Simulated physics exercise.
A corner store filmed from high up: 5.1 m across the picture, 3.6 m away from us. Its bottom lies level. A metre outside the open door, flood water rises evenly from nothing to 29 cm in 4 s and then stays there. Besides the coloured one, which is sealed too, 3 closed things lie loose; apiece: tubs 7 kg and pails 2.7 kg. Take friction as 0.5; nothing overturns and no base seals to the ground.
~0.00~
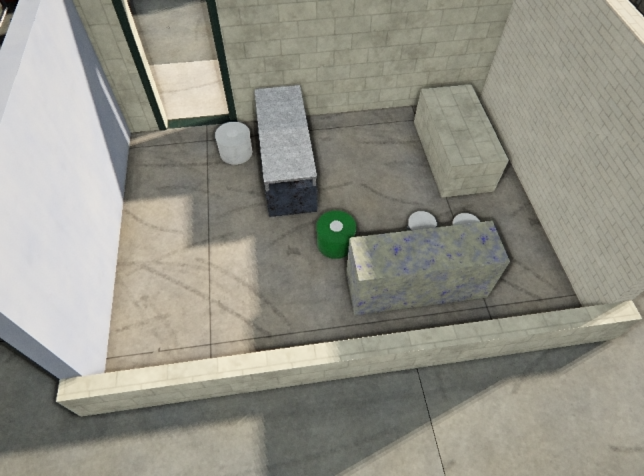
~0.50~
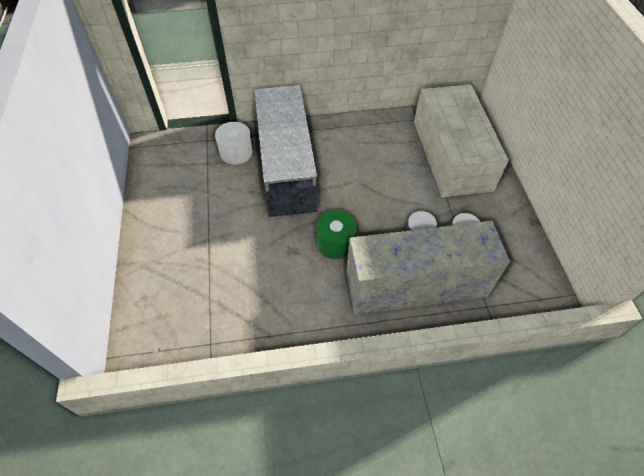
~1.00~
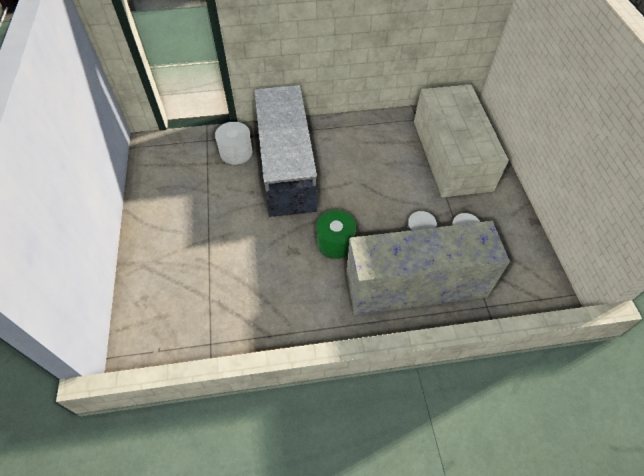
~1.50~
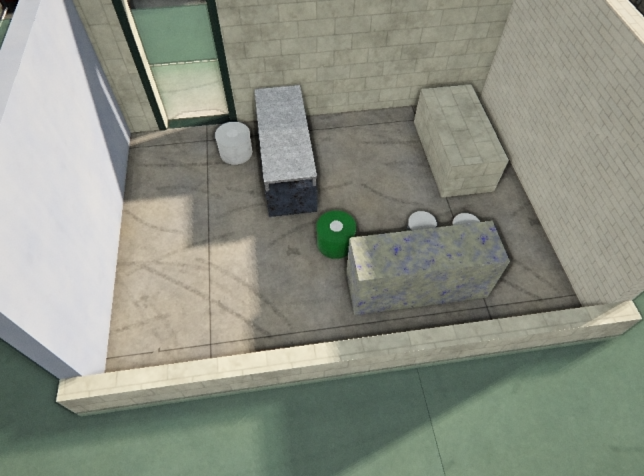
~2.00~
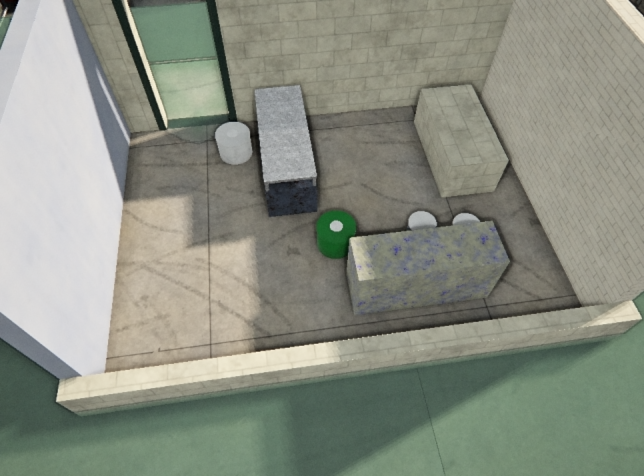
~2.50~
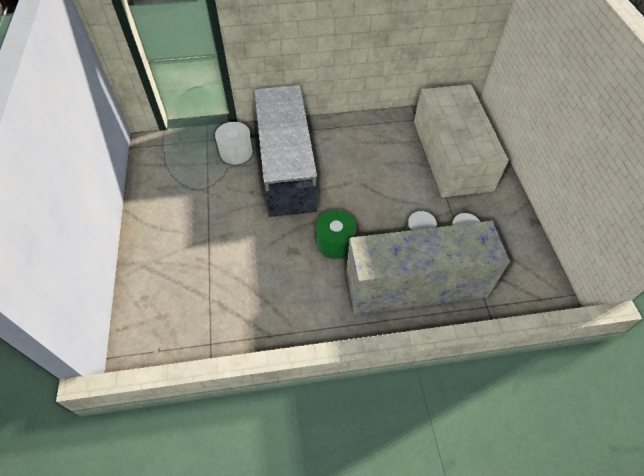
Corner store seen from above, greenish water spreading outside and starting to creep through the open doorway, the green tub staying still.
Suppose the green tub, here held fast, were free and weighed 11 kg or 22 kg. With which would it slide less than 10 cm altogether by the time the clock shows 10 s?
I expect that only the larger load is enough.
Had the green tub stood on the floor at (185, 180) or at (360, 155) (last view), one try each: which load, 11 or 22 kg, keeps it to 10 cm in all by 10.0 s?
In turn: Neither is enough; the smaller is enough.
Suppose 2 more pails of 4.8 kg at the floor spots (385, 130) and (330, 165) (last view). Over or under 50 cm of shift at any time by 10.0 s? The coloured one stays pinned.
In turn: Short of it, less.
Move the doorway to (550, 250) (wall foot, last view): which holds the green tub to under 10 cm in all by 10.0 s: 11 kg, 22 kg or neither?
In that case only the larger load is enough.
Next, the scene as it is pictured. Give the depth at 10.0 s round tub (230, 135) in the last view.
About 8 cm.
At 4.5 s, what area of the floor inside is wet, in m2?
Roughly 7.0 m2.
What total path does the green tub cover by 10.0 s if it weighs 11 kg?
About 80 cm.
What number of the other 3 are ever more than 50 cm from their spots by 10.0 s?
I count 1.
After 3.5 s the green tub would be 0 cm from its start with 11 kg and 0 cm from its start with 22 kg; 0 cm of water round it then.
After 4.5 s the green tub would be 0 cm from its start with 11 kg and 0 cm from its start with 22 kg; 0 cm of water round it then.
After 7.0 s the green tub would be 0 cm from its start with 11 kg and 0 cm from its start with 22 kg; 3 cm of water round it then.
After 10.0 s the green tub would be 81 cm from its start with 11 kg and 0 cm from its start with 22 kg; 7 cm of water round it then.
